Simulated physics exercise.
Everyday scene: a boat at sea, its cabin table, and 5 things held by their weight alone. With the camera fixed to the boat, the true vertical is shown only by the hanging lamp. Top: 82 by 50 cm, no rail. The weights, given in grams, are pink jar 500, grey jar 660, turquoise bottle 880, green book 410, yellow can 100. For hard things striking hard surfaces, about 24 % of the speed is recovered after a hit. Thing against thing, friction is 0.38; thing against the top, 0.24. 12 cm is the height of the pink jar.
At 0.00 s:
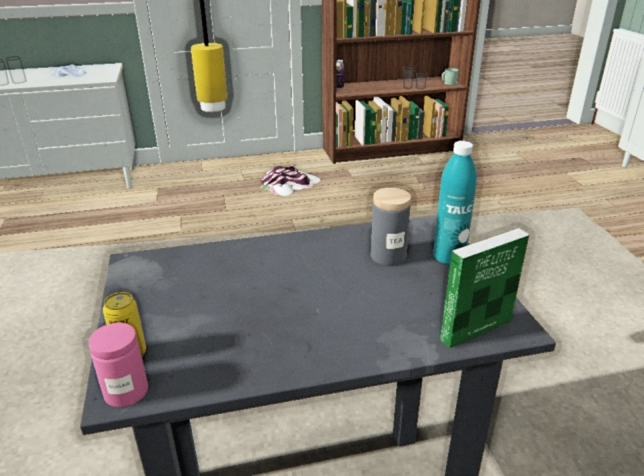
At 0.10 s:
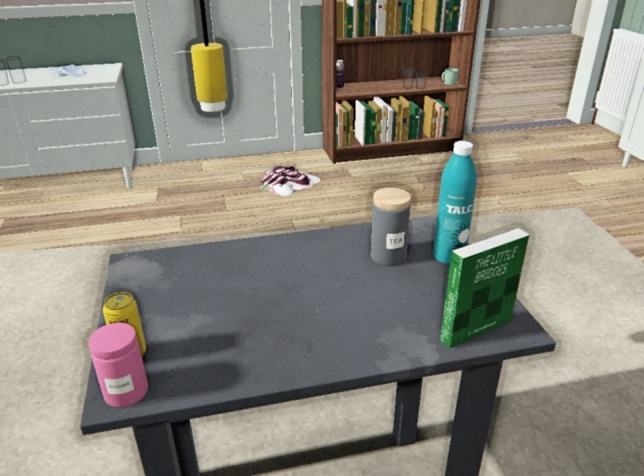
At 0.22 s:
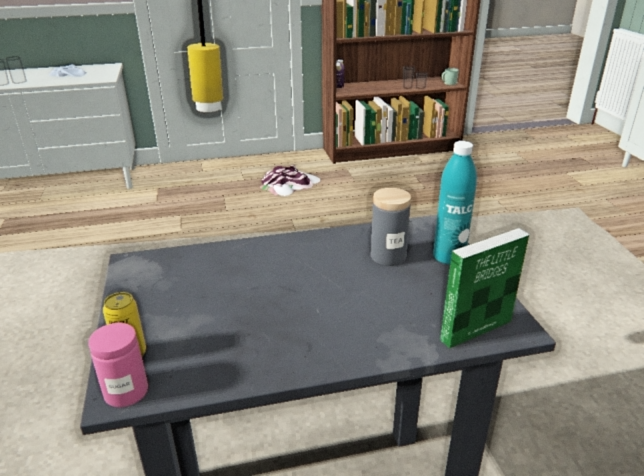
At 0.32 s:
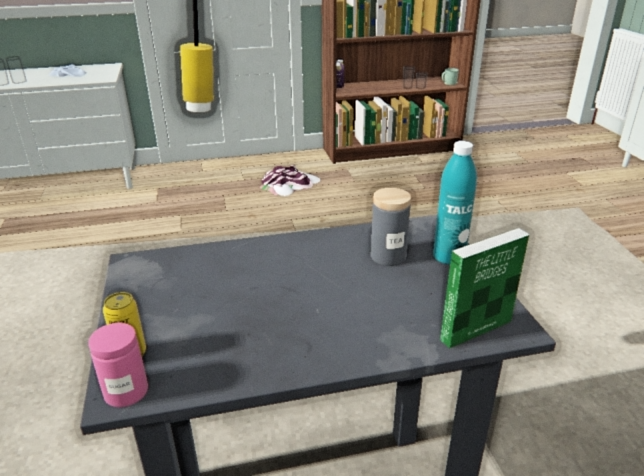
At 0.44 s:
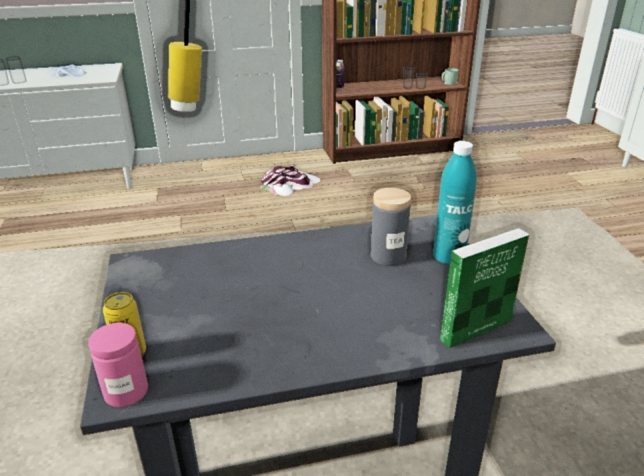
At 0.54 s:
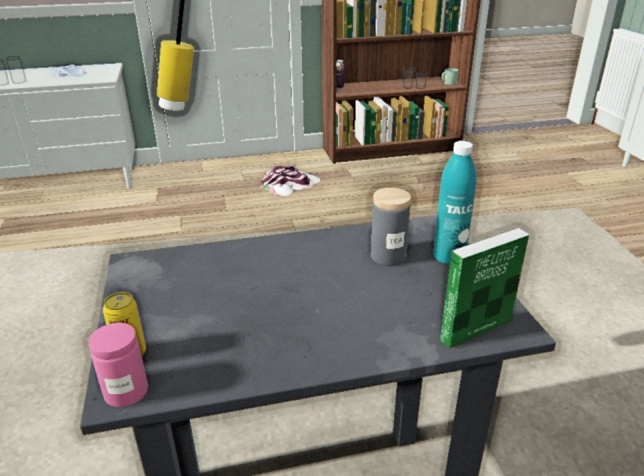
We see a dark table holding a pink jar, yellow can, grey jar, turquoise bottle and green book, all staying in place, while a yellow hanging lamp behind them slowly swings to the left.
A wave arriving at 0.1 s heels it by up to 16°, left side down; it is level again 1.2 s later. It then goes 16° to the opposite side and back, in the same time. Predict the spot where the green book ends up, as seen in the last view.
It finishes at about (485, 288).
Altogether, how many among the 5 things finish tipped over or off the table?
Count: 0.
After 0.84 s, heel 14°, left side down.
After 1.04 s, heel 6°, left side down; green book moved 3 cm near (470, 291); turquoise bottle moved 2 cm; yellow can moved 2 cm.
After 2.04 s, heel 14°, right side down.
After 2.14 s, heel 10°, right side down.
In the end (3.0 s), all 5 under 5 cm from the start. At the end, from the last picture's camera, green book near (485, 288).
